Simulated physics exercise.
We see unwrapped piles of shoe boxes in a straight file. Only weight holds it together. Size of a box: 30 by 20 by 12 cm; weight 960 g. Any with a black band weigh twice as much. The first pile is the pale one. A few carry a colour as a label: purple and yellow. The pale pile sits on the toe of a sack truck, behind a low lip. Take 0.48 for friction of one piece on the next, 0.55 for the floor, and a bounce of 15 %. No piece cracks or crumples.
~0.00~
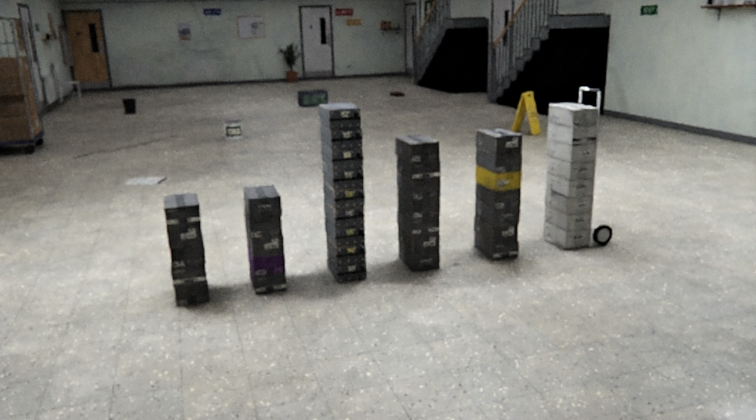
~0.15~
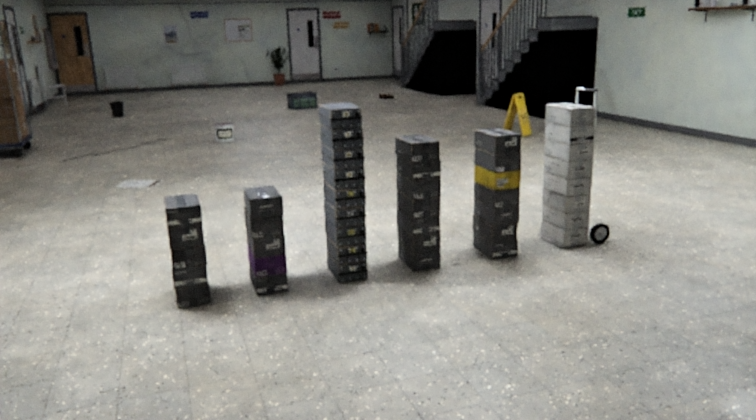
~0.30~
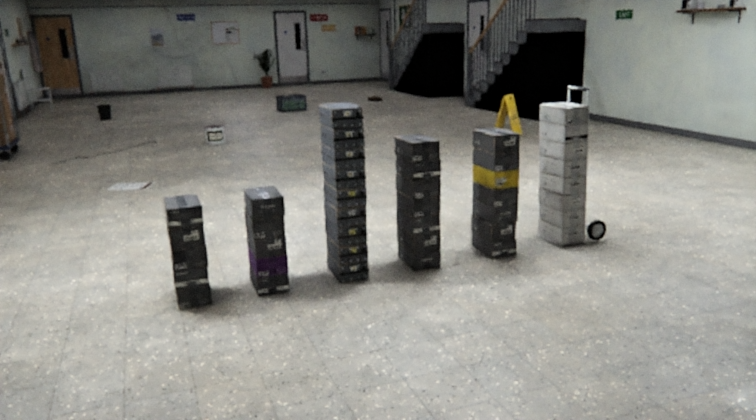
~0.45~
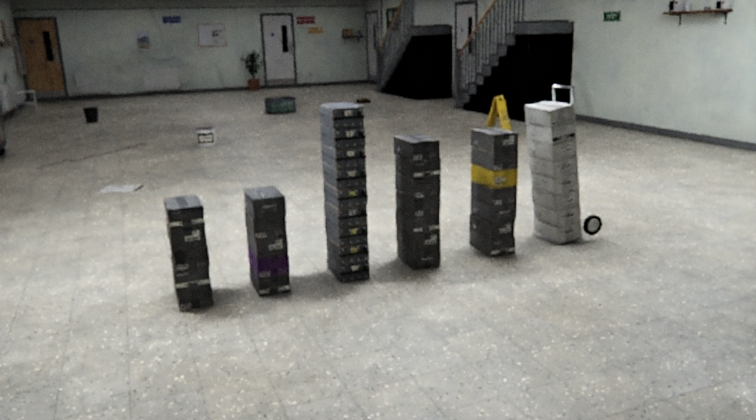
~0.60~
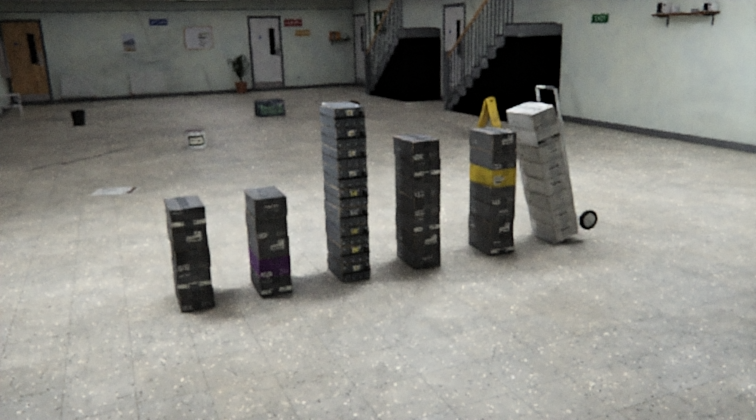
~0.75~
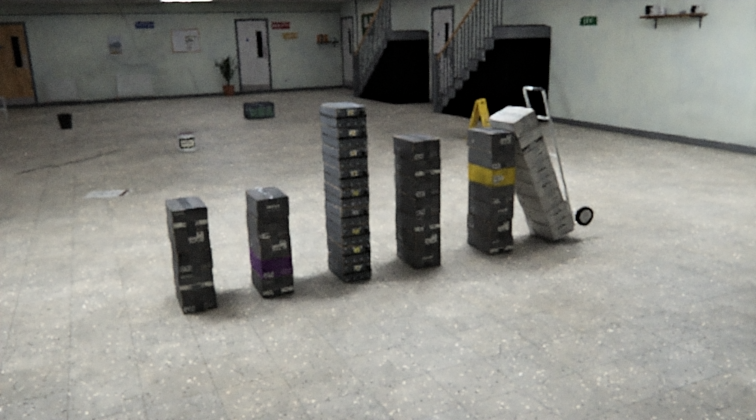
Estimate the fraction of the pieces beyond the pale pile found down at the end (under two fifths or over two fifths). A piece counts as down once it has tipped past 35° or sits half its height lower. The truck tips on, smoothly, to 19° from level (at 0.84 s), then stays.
Ending down: Over two fifths.
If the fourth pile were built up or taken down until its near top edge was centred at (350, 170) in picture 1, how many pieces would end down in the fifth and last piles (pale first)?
In that case fifth 4, last 5.
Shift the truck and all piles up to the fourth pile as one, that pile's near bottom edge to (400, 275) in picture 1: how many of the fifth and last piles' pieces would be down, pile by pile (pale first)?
In that case fifth 4, last 5.
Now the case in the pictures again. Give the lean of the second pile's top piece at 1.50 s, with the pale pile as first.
It leans some 10°.
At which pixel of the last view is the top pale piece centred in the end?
Near (424, 209).
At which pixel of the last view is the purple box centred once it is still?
At about (229, 279).
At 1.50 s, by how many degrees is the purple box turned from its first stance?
Some 0°.
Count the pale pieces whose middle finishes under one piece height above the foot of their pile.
The count is 3.
Around 1.50 s, 8 of the pale pile down; 7 of the 33 other boxes down; yellow box tipped 25°, 10 cm lower.
Around 2.88 s, 8 of the pale pile down; 23 of the 33 other boxes down; yellow box tipped 43°, 30 cm lower; purple box tipped 21°.
Finally (4.3 s), 8 of the pale pile down; 32 of the 33 other boxes down; yellow box tipped 42°, 31 cm lower; purple box tipped 42°, 7 cm lower. That is 97 per cent. Seen by the last camera, middles, yellow box near (403, 229), purple box near (229, 279).
